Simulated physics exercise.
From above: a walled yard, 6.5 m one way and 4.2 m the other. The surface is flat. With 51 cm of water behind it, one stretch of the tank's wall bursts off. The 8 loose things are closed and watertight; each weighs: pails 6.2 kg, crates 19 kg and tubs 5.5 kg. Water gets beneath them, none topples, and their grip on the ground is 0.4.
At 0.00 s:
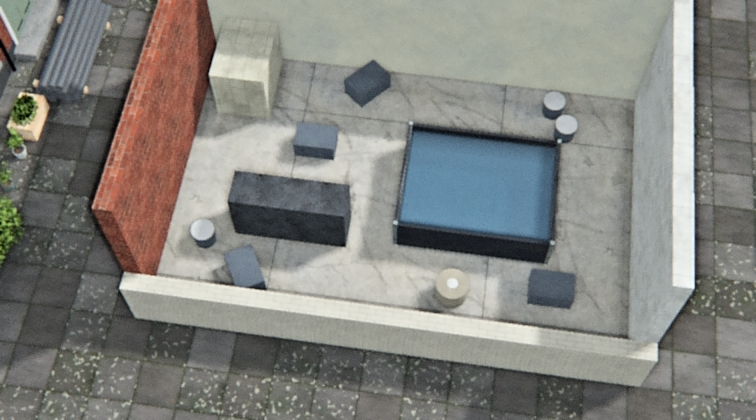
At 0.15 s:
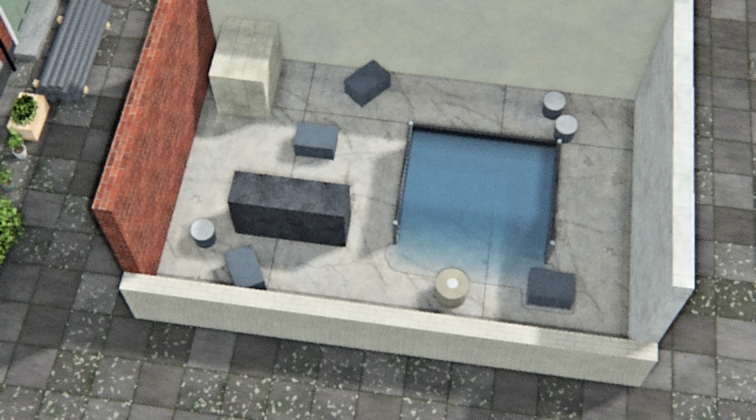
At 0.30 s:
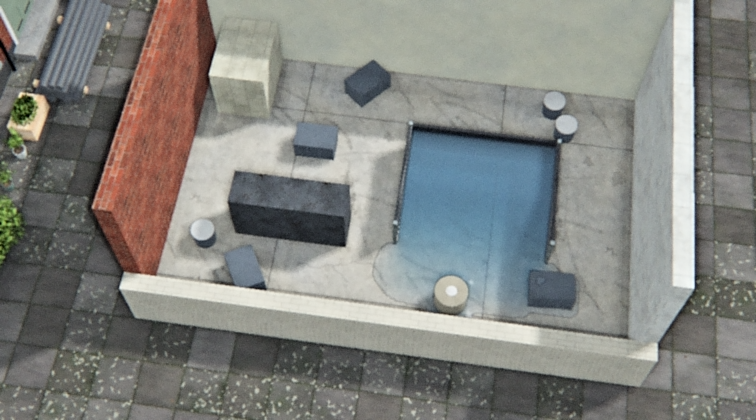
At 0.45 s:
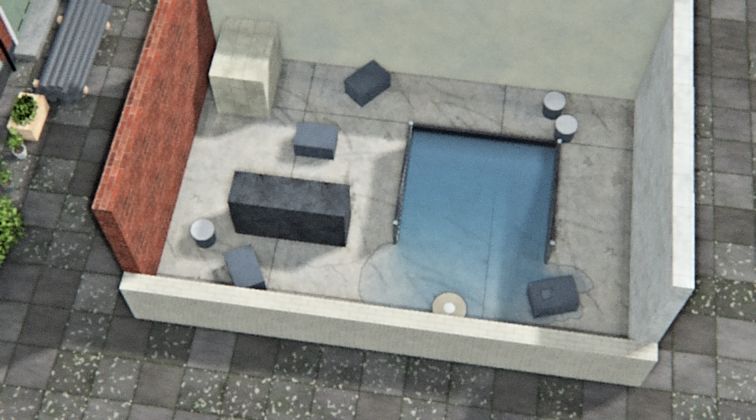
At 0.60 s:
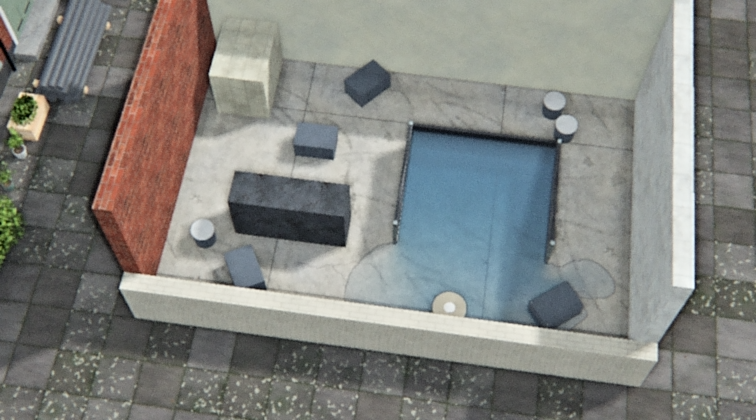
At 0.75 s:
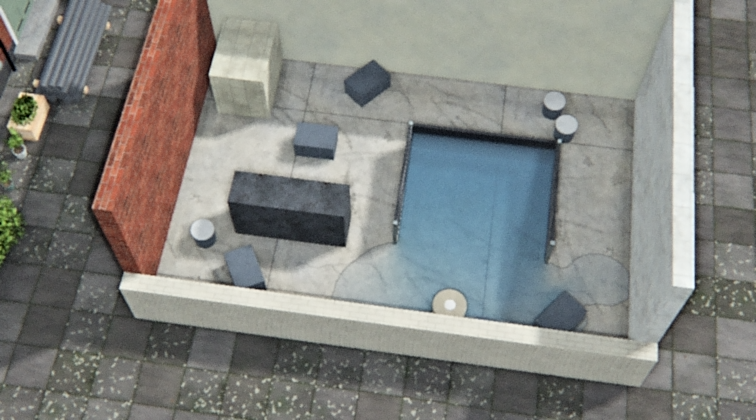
In a walled yard seen from above, a blue pool of water sits in a dark-sided tank among scattered crates and tubs. The tank's near side gives way and water spreads across the floor, pushing a pale tub against the low front wall, then turning and sliding a nearby dark crate toward it.
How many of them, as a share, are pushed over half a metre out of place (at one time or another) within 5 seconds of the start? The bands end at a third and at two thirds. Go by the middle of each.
It is two thirds or more.
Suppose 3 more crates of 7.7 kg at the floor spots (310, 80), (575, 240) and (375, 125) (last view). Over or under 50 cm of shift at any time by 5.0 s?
In turn: Short of it, more, short of it.
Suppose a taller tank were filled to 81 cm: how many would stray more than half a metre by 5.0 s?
Then 7.
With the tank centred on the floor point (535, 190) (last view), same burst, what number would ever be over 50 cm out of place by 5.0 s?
Then 5.
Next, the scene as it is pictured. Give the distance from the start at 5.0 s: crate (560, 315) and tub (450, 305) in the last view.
In turn: 300 cm, 150 cm.
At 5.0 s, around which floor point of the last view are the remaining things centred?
Around (399, 128).
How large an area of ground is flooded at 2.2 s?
Some 11.5 m2.
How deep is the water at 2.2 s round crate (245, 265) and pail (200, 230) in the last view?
About 7 and 1 cm.
After 1.1 s 1 of 8 are over 50 cm from their spots; 1 afloat.
After 2.2 s 3 of 8 are over 50 cm from their spots; 2 afloat.
After 3.5 s 4 of 8 are over 50 cm from their spots; 1 afloat.
After 5.0 s 6 of 8 are over 50 cm from their spots, and 6 have been at some point; 2 afloat.
